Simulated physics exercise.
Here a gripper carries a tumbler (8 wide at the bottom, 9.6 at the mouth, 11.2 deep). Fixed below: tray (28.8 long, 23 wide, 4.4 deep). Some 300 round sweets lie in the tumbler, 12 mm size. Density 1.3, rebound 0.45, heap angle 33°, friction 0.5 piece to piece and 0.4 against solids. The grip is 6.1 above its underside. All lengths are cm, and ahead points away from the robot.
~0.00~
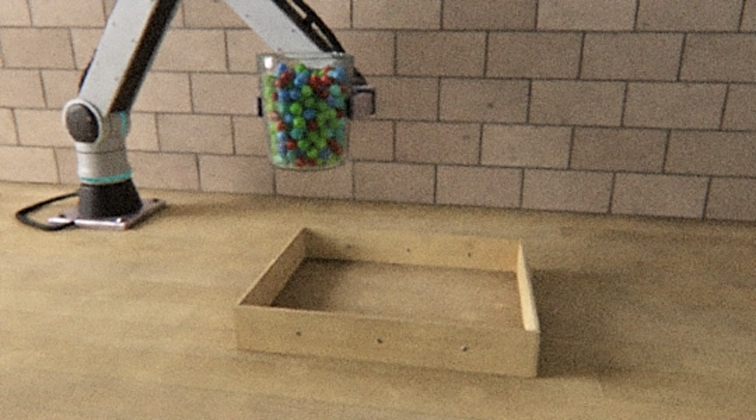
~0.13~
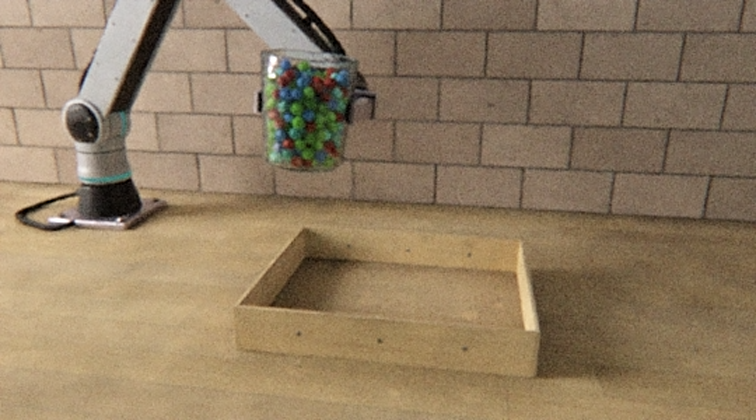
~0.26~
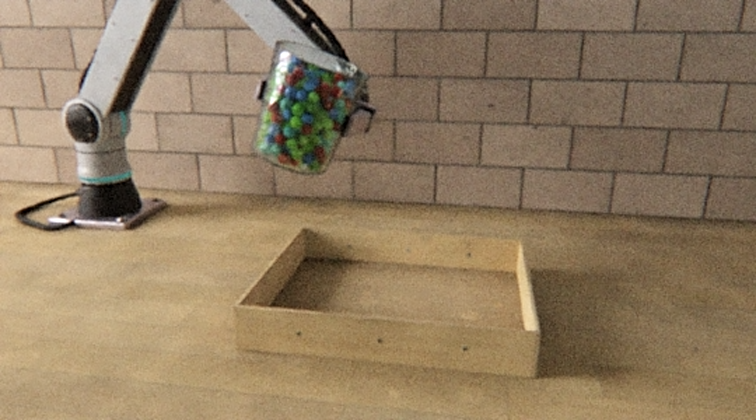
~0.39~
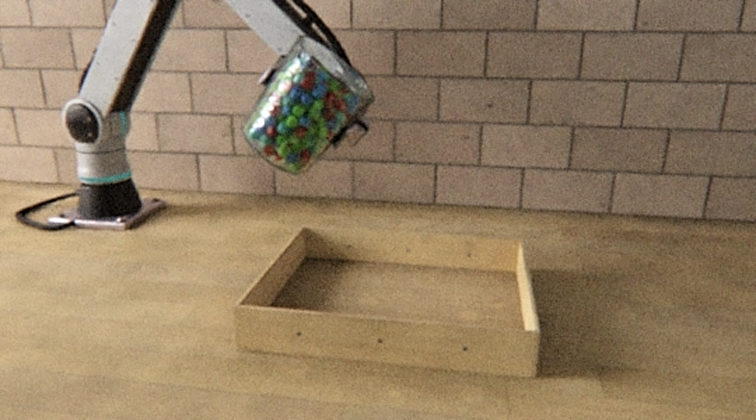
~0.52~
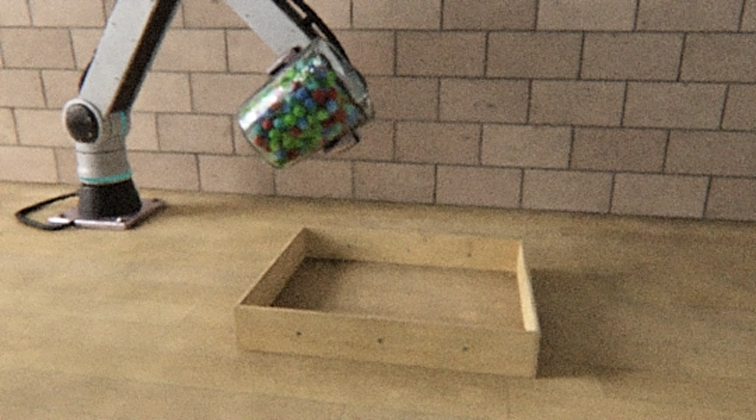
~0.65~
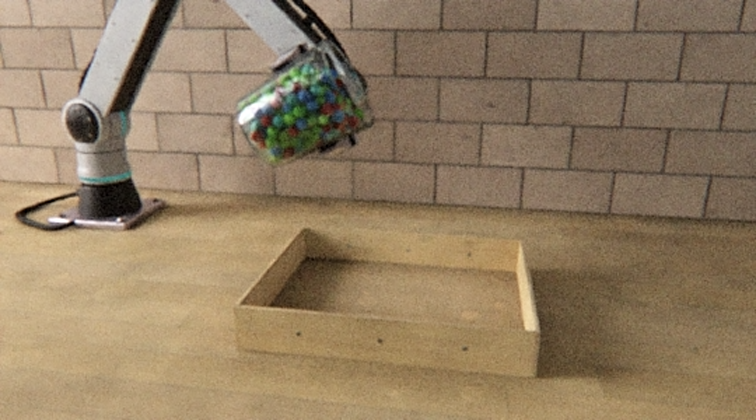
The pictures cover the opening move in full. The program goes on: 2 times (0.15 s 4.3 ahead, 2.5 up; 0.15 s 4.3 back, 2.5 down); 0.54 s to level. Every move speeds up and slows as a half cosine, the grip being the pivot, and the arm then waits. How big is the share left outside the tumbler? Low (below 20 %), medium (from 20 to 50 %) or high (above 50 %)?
Answer: Medium; from 20 to 50 % of the round sweets finish outside the tumbler.
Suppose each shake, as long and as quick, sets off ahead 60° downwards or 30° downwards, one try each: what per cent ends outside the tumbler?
About 0 and 10 per cent.
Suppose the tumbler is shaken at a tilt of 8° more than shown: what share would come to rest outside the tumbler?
It would be near 45 per cent.
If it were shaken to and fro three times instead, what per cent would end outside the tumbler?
Then about 45 per cent.
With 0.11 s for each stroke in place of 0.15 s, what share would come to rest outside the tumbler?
It would be near 55 per cent.
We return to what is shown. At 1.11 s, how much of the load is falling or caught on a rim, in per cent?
Some 1 per cent.
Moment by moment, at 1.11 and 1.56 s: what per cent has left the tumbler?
In turn: 20, 35.
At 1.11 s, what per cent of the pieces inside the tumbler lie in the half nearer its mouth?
Roughly 50 per cent.
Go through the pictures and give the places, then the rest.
The first frame shows tumbler middle at (307, 112), level; upper third of the load around (306, 90), from x 270 to 345, top at y 75; 301 in the tumbler.
The second frame shows tumbler middle at (307, 112), tilted 6° forward; upper third of the load around (307, 90), from x 270 to 345, top at y 70.
The third frame shows tumbler middle at (305, 111), tilted 21° forward; upper third of the load around (304, 92), from x 260 to 350, top at y 65.
The fourth frame shows tumbler middle at (304, 110), tilted 40° forward; upper third of the load around (303, 92), from x 250 to 355, top at y 60.
The fifth frame shows tumbler middle at (303, 110), tilted 55° forward; upper third of the load around (303, 92), from x 250 to 355, top at y 65.
The sixth frame shows tumbler middle at (303, 109), tilted 61° forward; upper third of the load around (301, 92), from x 250 to 355, top at y 70; 301 in the tumbler.
After 1.11 s, tilted 61° forward, highest piece 27 above the table; 245 in the tumbler, 53 in the tray, 3 in flight or on a rim.
After 1.56 s, tilted 23° forward, highest piece 26 above the table; 195 in the tumbler, 105 in the tray, 1 on the table or floor.
After 1.99 s, level, highest piece 27 above the table; 195 in the tumbler, 105 in the tray, 1 on the table or floor.
After 3.04 s, level, highest piece 27 above the table; 195 in the tumbler, 105 in the tray, 1 on the table or floor.
At rest, 195 in the tumbler, 105 in the tray, 1 on the table or floor. That is 35 % outside the tumbler.
